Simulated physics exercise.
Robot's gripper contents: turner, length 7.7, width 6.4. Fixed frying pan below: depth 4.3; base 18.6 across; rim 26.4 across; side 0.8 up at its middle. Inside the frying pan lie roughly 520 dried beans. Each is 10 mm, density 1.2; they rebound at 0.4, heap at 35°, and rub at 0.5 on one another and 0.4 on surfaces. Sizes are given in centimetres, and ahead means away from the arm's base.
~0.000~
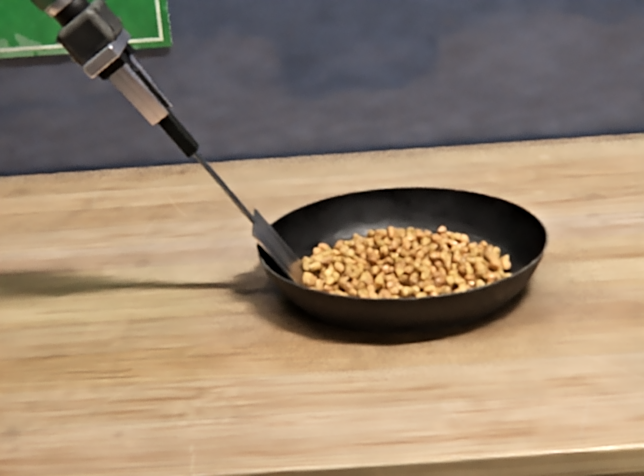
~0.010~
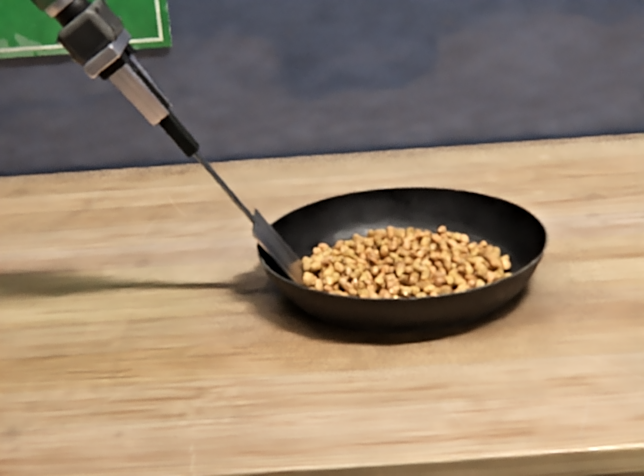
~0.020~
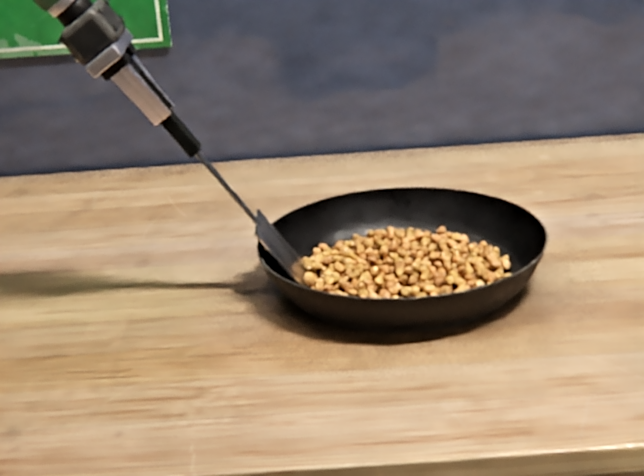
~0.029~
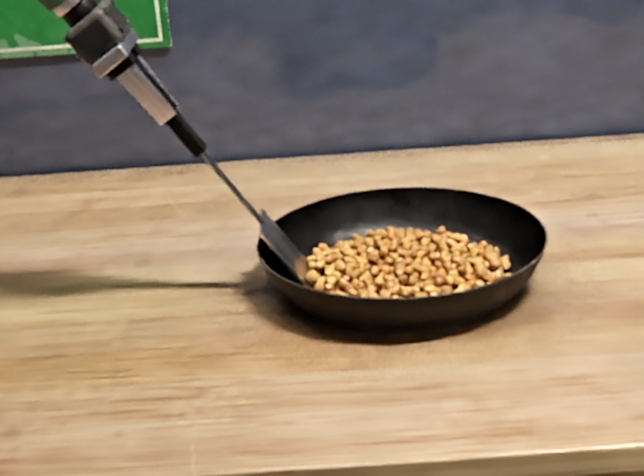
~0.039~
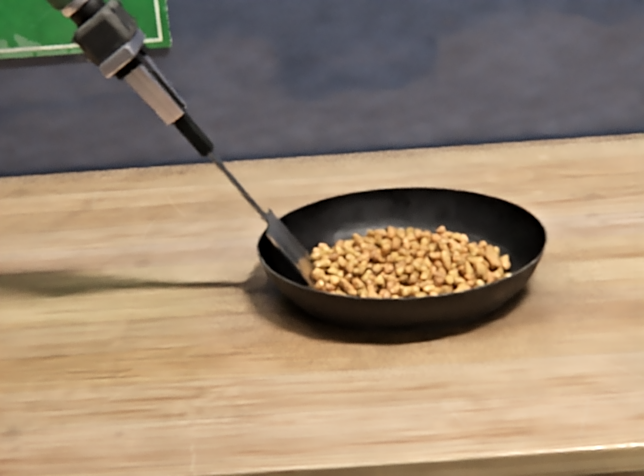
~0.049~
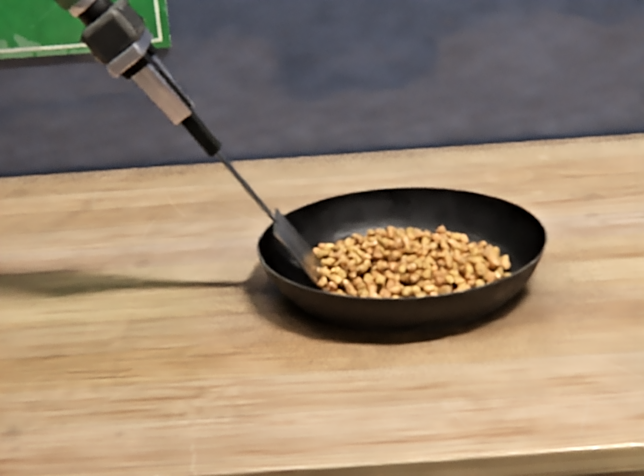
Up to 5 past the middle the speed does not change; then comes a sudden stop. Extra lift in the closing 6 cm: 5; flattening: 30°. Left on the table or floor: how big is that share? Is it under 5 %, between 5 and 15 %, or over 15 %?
It is under 5 %.
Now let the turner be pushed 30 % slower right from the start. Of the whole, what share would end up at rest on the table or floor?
Estimated result: Some 0 %.
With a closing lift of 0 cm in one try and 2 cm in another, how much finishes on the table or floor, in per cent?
Close to 0 and 0 percent respectively.
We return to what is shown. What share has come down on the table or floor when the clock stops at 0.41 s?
Around 0 percent.
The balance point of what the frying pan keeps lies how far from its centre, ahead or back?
It sits some 3.5 centimetres ahead of centre.
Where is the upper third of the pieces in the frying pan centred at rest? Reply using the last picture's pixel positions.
(480, 255).
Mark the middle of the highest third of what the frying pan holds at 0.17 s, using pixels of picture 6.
It is centred close to (447, 256).
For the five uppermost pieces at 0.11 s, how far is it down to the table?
I'd put them at about 4 centimetres above the table.
By 0.11 s, sloping 56°, highest piece 4 above the table; 523 in the frying pan.
By 0.17 s, sloping 44°, highest piece 4 above the table; 523 in the frying pan.
By 0.41 s, sloping 26°, highest piece 4 above the table; 523 in the frying pan.
By 1.46 s, sloping 26°, highest piece 4 above the table; 523 in the frying pan.
Final count, 523 in the frying pan. That is 0 % on the table or floor.
